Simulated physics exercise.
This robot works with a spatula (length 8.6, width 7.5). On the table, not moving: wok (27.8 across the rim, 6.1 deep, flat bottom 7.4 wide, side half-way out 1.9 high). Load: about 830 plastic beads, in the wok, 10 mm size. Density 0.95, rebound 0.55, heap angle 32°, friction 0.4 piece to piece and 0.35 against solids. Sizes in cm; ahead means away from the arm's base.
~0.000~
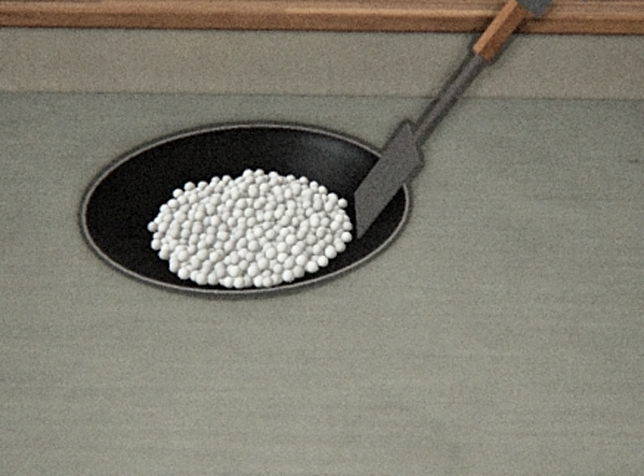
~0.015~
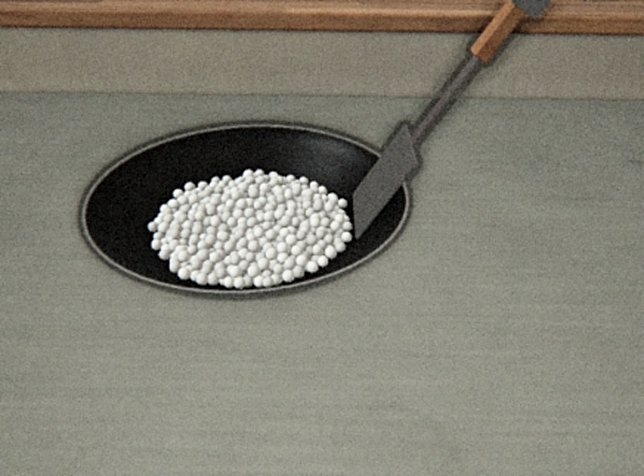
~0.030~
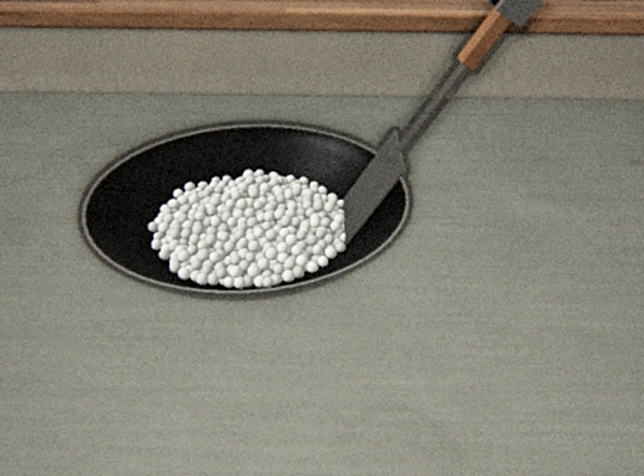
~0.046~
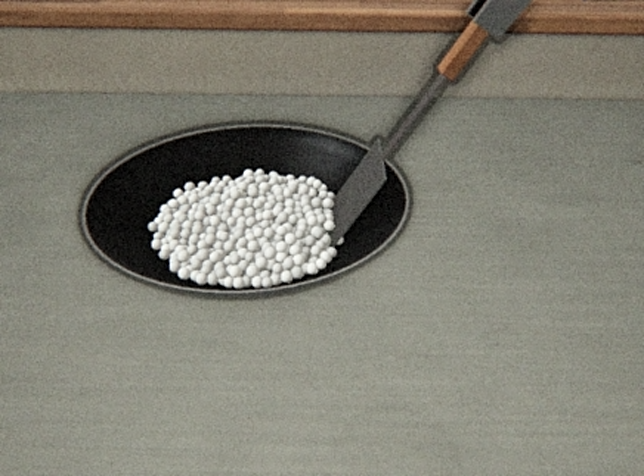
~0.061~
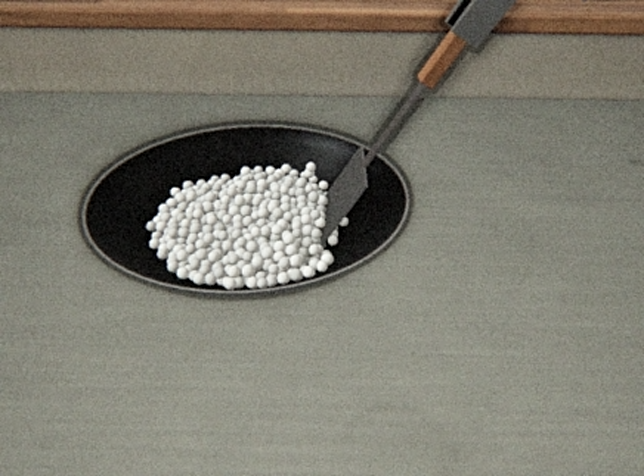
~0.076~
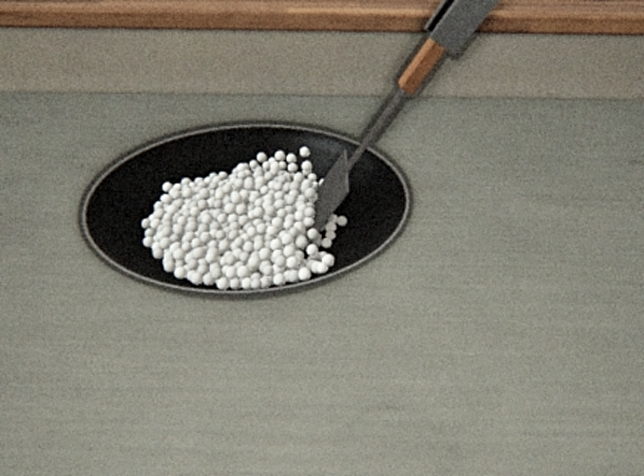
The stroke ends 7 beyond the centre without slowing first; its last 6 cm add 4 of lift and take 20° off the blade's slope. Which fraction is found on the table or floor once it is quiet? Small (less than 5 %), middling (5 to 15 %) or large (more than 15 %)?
Share on the table or floor: Large (more than 15 %).
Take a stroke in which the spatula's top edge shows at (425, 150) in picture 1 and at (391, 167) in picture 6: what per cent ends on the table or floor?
About 0 per cent.
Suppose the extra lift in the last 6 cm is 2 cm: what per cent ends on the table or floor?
About 25 per cent.
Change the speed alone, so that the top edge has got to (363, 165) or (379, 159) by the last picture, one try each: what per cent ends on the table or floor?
About 15 and 0 per cent.
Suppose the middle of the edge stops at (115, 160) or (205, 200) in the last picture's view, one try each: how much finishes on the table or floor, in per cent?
Some 45 and 10 per cent.
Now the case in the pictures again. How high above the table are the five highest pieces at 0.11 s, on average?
About 7 cm.
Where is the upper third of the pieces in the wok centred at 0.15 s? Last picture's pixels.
Near (193, 196).
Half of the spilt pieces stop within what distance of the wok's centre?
Roughly 32 cm.
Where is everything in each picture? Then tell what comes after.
In the first frame, spatula top edge at (413, 142), sloping 59°; upper third of the load around (253, 215), from x 155 to 345, top at y 175; 826 in the wok.
In the second frame, spatula top edge at (411, 143), sloping 59°; upper third of the load around (253, 215), from x 155 to 345, top at y 175.
In the third frame, spatula top edge at (400, 149), sloping 59°; upper third of the load around (253, 215), from x 155 to 345, top at y 175.
In the fourth frame, spatula top edge at (382, 158), sloping 59°; upper third of the load around (254, 214), from x 155 to 345, top at y 175.
In the fifth frame, spatula top edge at (364, 164), sloping 59°; upper third of the load around (254, 210), from x 150 to 345, top at y 165.
In the sixth frame, spatula top edge at (347, 169), sloping 59°; upper third of the load around (249, 207), from x 145 to 340, top at y 150; 826 in the wok.
By 0.11 s, sloping 59°, highest piece 9 above the table; 826 in the wok.
By 0.15 s, sloping 52°, highest piece 9 above the table; 823 in the wok, 3 on the blade or in flight.
By 0.37 s, sloping 39°, highest piece 9 above the table; 624 in the wok, 106 on the table or floor, 96 on the blade or in flight.
By 1.42 s, sloping 39°, highest piece 6 above the table; 624 in the wok, 202 on the table or floor.
Final count, 624 in the wok, 202 on the table or floor. That is 24 % on the table or floor.
